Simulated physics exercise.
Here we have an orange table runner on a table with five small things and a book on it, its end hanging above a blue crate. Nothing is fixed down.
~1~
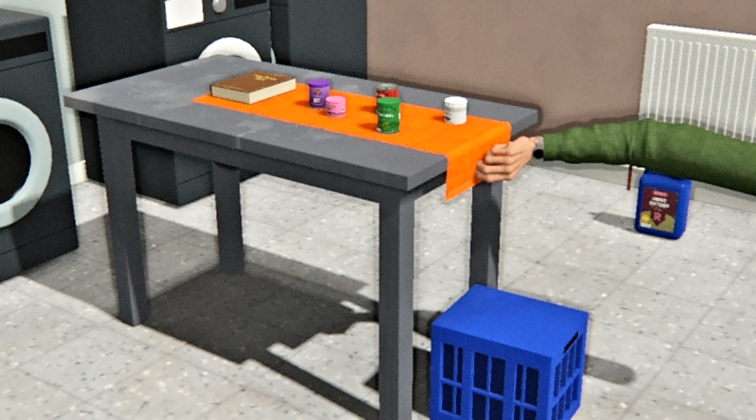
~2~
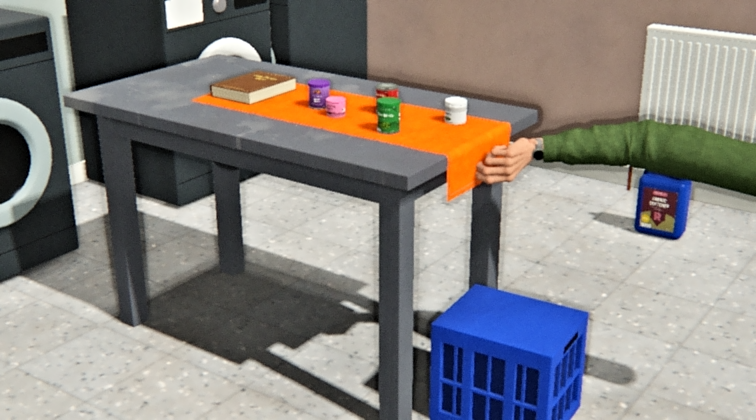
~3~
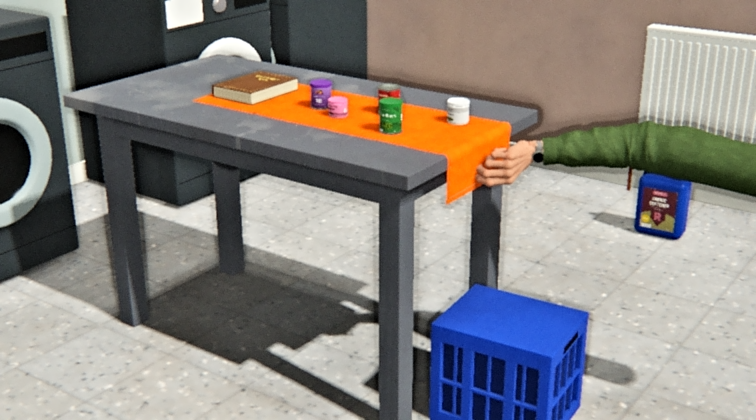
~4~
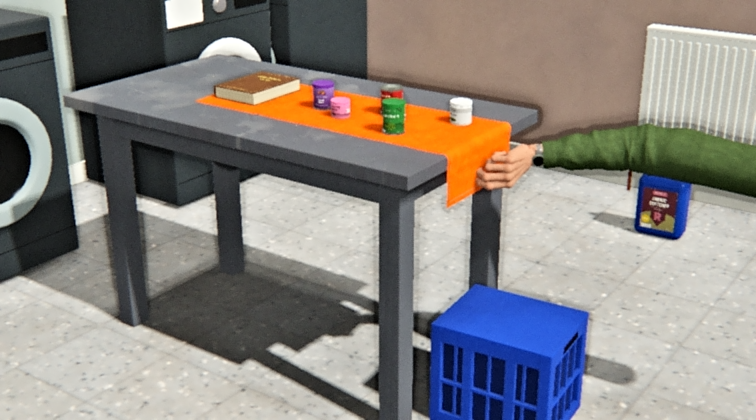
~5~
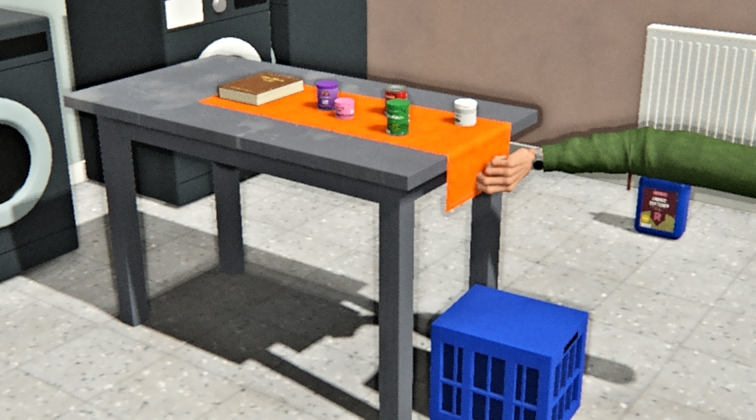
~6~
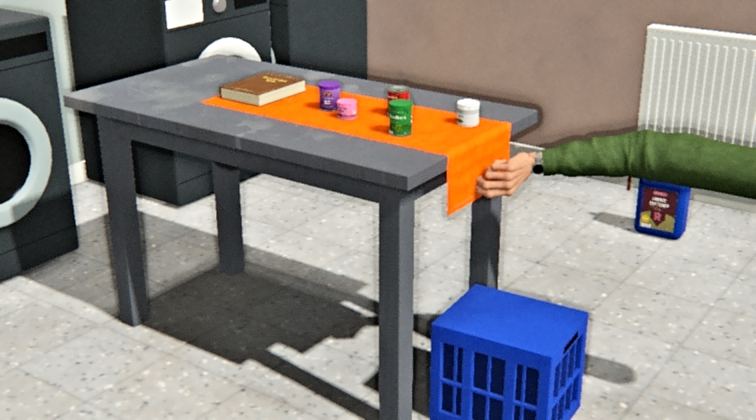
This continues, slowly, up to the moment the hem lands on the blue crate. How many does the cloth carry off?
The table loses three.
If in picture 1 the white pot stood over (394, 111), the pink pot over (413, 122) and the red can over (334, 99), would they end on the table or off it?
The white pot goes over, the pink pot comes down, the red can holds on.
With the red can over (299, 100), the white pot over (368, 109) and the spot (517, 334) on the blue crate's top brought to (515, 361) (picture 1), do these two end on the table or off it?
The red can keeps its place on top, the white pot drops off.
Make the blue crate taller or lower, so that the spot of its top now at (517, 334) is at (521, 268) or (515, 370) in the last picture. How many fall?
Over the edge go 1 and 4.
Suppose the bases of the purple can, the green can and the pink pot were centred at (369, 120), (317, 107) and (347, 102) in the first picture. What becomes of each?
The purple can goes over; the green can survives; the pink pot remains up.
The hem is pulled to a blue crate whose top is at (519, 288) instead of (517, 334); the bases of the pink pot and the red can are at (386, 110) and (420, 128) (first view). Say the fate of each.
The pink pot stays on, the red can goes over.
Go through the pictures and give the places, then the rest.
Hem (446, 201); white pot (456, 100); green can (388, 100); red can (387, 86); pink pot (336, 99); purple can (319, 82); top of the crate (517, 334), in the first picture.
Hem (447, 202); white pot (456, 100), in the second picture.
Hem (446, 204); green can (391, 101), in the third picture.
Hem (447, 208); red can (392, 87); top of the crate (517, 334), in the fourth picture.
Hem (446, 212); pink pot (344, 101), in the fifth picture.
Hem (447, 216); white pot (468, 102); green can (401, 103); red can (398, 88); pink pot (347, 101); purple can (329, 84), in the sixth picture.
Soon after, hem near (478, 257); white pot gone.
After that, hem on the crate; white pot and green can gone.
In the end, hem on the crate; white pot, green can and red can gone. The count of fallen things is three.
